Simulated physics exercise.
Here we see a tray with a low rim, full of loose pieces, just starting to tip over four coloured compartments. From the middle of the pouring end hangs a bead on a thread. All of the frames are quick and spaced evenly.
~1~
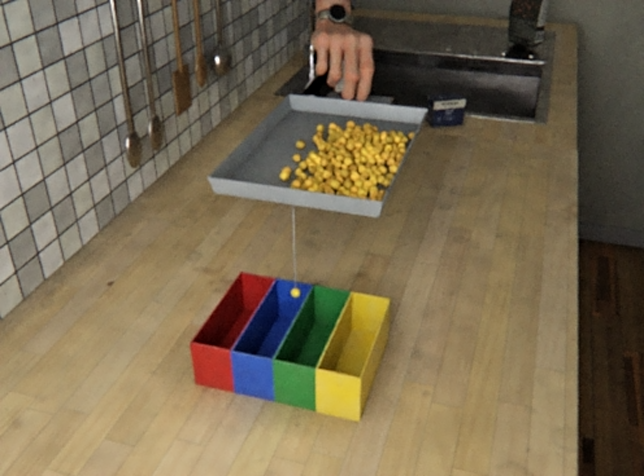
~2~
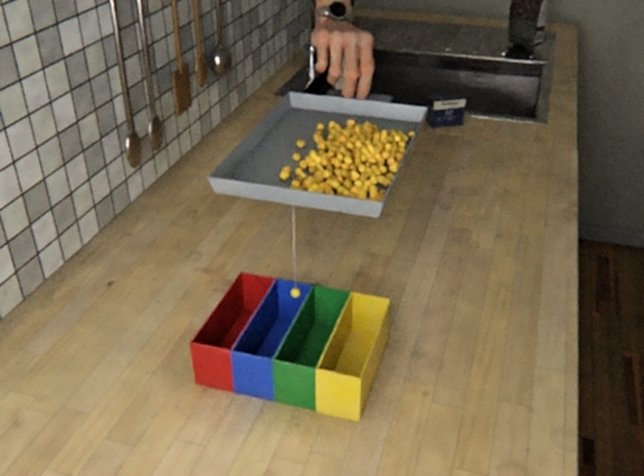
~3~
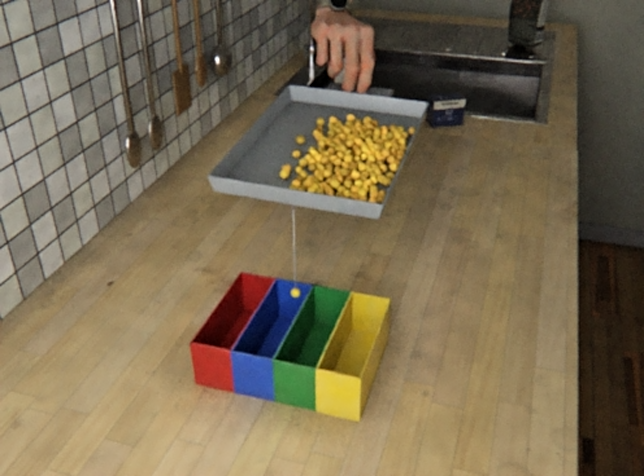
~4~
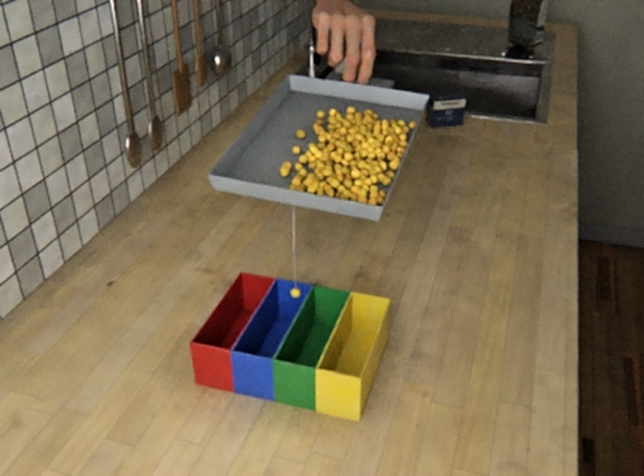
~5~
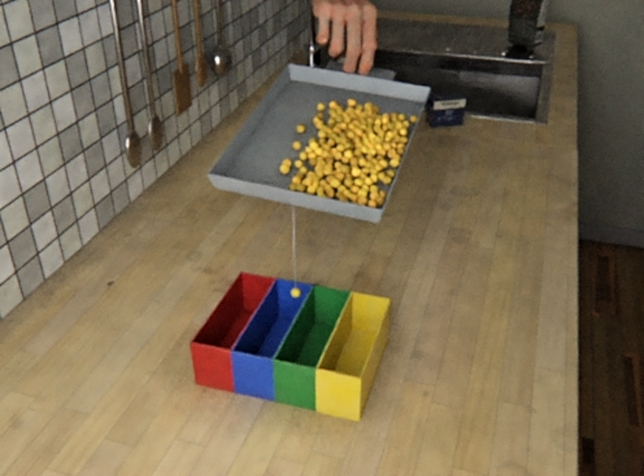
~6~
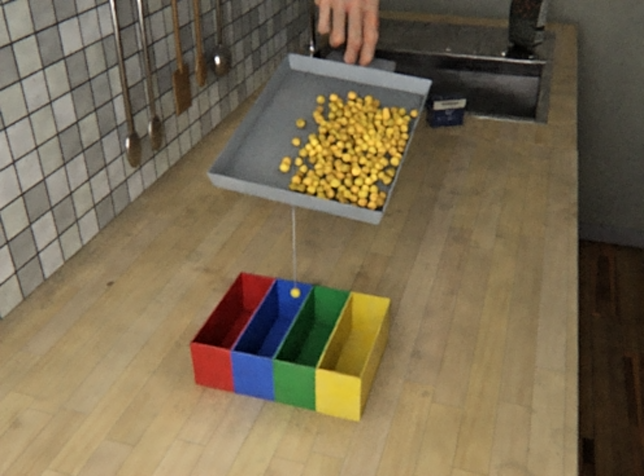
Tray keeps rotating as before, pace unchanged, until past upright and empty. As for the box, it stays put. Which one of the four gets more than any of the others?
Most: Yellow.
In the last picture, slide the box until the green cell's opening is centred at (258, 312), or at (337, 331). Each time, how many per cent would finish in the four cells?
Estimate: 10 % first, 100 % second.
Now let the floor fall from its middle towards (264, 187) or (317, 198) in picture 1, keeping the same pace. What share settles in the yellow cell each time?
Roughly 0 % in the first case and 40 % in the second.
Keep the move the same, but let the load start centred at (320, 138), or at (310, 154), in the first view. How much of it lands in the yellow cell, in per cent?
Shares: 60 % for the first, 60 % for the second.
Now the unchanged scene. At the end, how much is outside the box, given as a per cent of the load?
It comes to some 20 in a hundred.
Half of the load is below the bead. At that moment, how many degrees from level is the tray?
The angle is roughly 105° at that point.
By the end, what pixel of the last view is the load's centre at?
Once nothing moves, the middle sits near (350, 374).
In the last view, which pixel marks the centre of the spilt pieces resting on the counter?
Look around pixel (420, 417).
Soon after the last picture, tray tipped steeply; nearly all on the tray; a stray few falling or outside the box.
A little later, tray tipped right over; nearly all on the tray; a stray few in the yellow cell; a stray few falling or outside the box.
Later still, tray tipped past a quarter turn; about two thirds in the yellow cell; about a quarter in the green cell; a stray few in the blue cell; a stray few in the red cell; about a quarter falling or outside the box.
At rest, tray tipped past a quarter turn; about two thirds in the yellow cell; about a quarter in the green cell; a stray few in the blue cell; a stray few in the red cell; about a quarter outside the box.
